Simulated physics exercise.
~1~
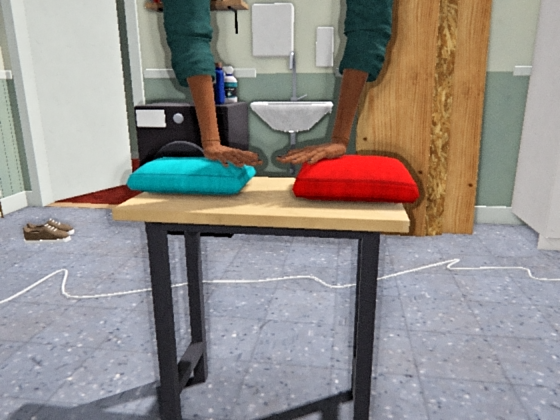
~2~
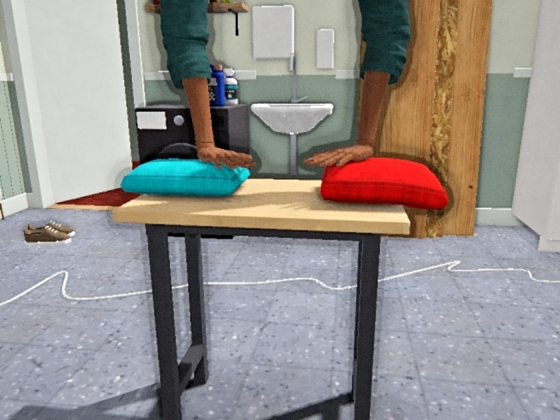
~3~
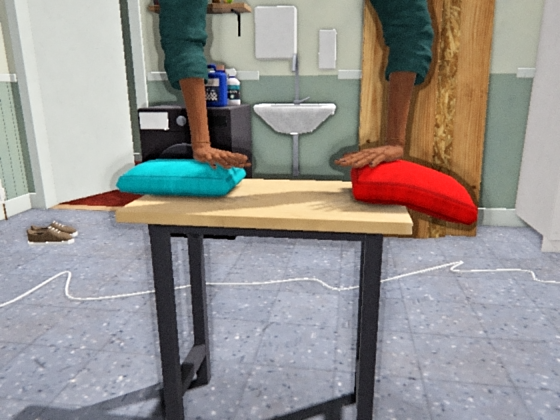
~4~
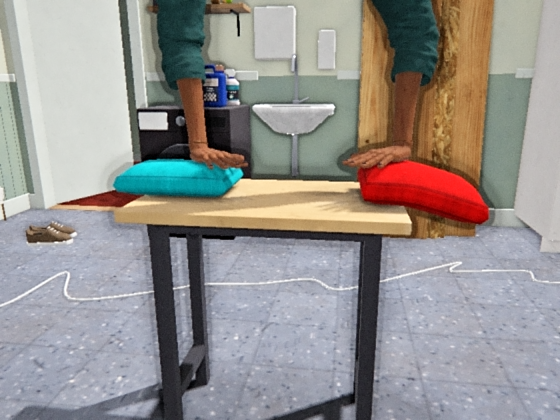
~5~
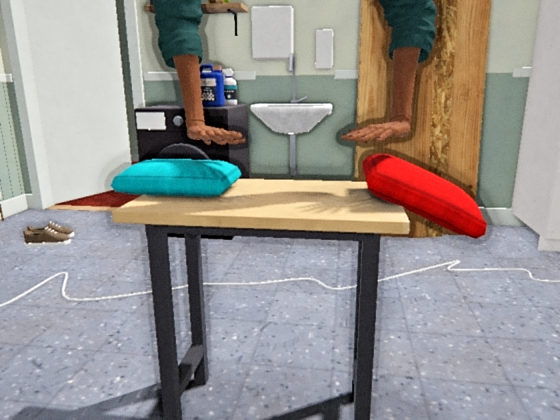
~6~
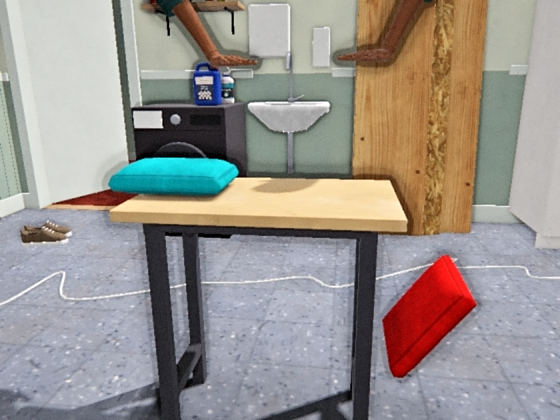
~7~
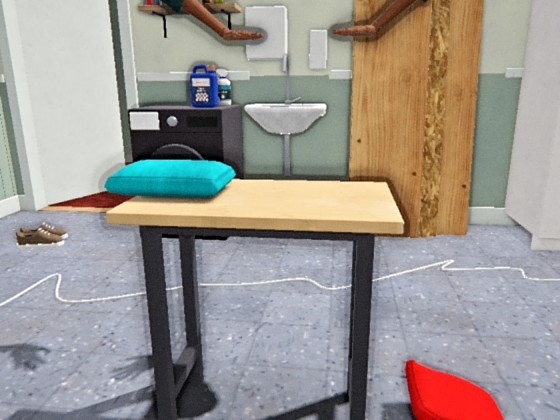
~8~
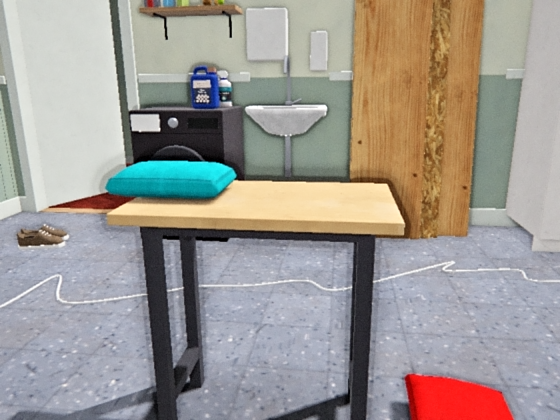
Two hands slide cushions apart and lift; the red one falls, the turquoise one stays.
